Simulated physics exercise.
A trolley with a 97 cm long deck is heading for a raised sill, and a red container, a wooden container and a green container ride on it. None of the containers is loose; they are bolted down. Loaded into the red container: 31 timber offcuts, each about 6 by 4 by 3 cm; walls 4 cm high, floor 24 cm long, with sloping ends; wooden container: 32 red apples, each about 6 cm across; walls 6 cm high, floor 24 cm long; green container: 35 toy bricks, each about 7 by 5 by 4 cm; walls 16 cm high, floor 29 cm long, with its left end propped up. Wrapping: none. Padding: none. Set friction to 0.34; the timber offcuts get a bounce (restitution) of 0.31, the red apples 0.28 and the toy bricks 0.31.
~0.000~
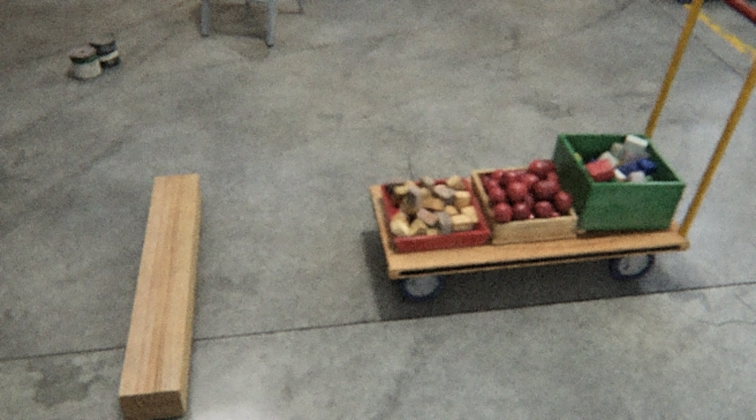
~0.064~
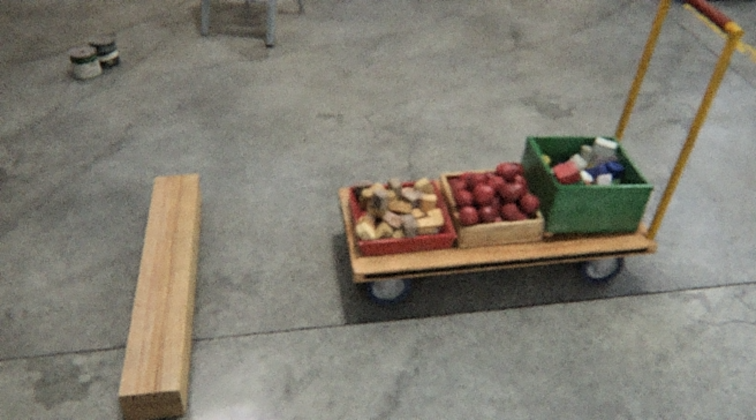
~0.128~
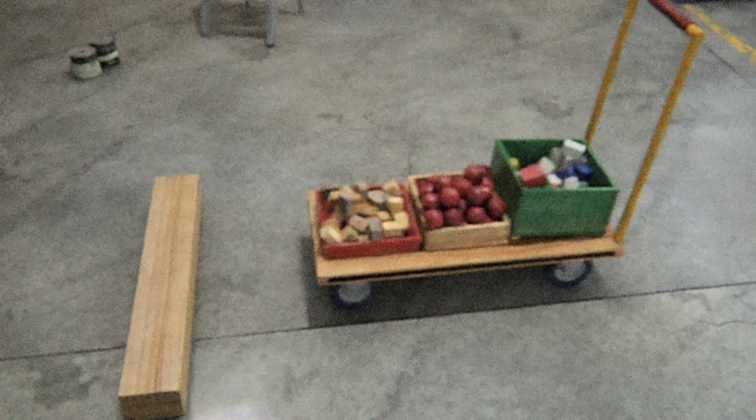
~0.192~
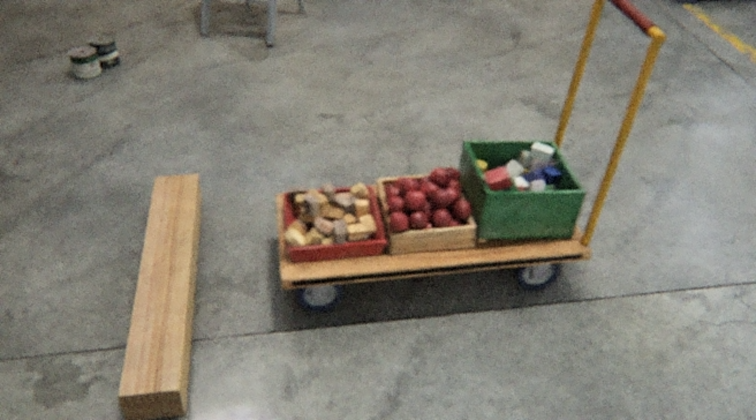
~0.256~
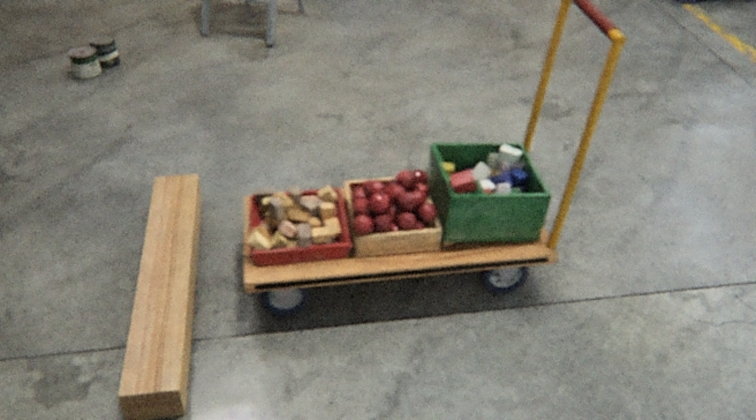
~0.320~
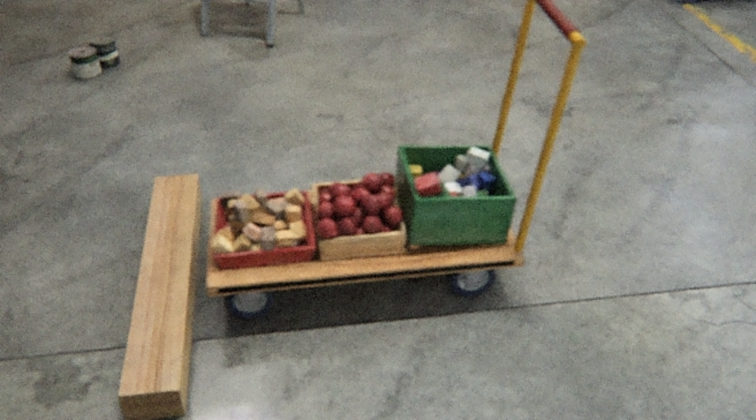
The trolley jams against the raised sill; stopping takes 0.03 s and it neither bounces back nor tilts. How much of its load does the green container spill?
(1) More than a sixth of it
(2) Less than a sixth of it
2, less than a sixth of it.
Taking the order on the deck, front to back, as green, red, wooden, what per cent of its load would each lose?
In that arrangement the red container sheds 10 per cent of its load, the wooden container 40 per cent, and the green container 0 per cent.
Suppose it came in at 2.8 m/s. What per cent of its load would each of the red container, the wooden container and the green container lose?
In that case the red container sheds 50 per cent of its load, the wooden container 60 per cent, and the green container 10 per cent.
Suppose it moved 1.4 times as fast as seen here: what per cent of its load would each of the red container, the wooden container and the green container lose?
Red container 50, wooden container 60, green container 10 per cent.
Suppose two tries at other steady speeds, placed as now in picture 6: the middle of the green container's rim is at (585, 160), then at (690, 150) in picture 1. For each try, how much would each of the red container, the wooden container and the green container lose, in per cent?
Red container 20 and 50, wooden container 30 and 50, green container 0 and 0 per cent.
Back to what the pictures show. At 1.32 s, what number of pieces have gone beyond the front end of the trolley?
Approx. 16 pieces ahead of the front edge.
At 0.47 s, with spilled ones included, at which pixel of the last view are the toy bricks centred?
Close to (408, 197).
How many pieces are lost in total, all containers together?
Some 30 altogether.
After 0.37 s, the wheels strike.
After 0.47 s, red container 27 in, 4 out, wooden container 27 in, 5 out and green container 35 in, 0 out.
After 0.59 s, red container 22 in, 9 out, wooden container 21 in, 11 out and green container 35 in, 0 out.
After 0.82 s, red container 19 in, 12 out, wooden container 18 in, 14 out and green container 35 in, 0 out.
Outcome (at 1.32 s), red container 18 in, 13 out, wooden container 17 in, 15 out and green container 35 in, 0 out. Asked share, 0 of 35, 0 per cent.
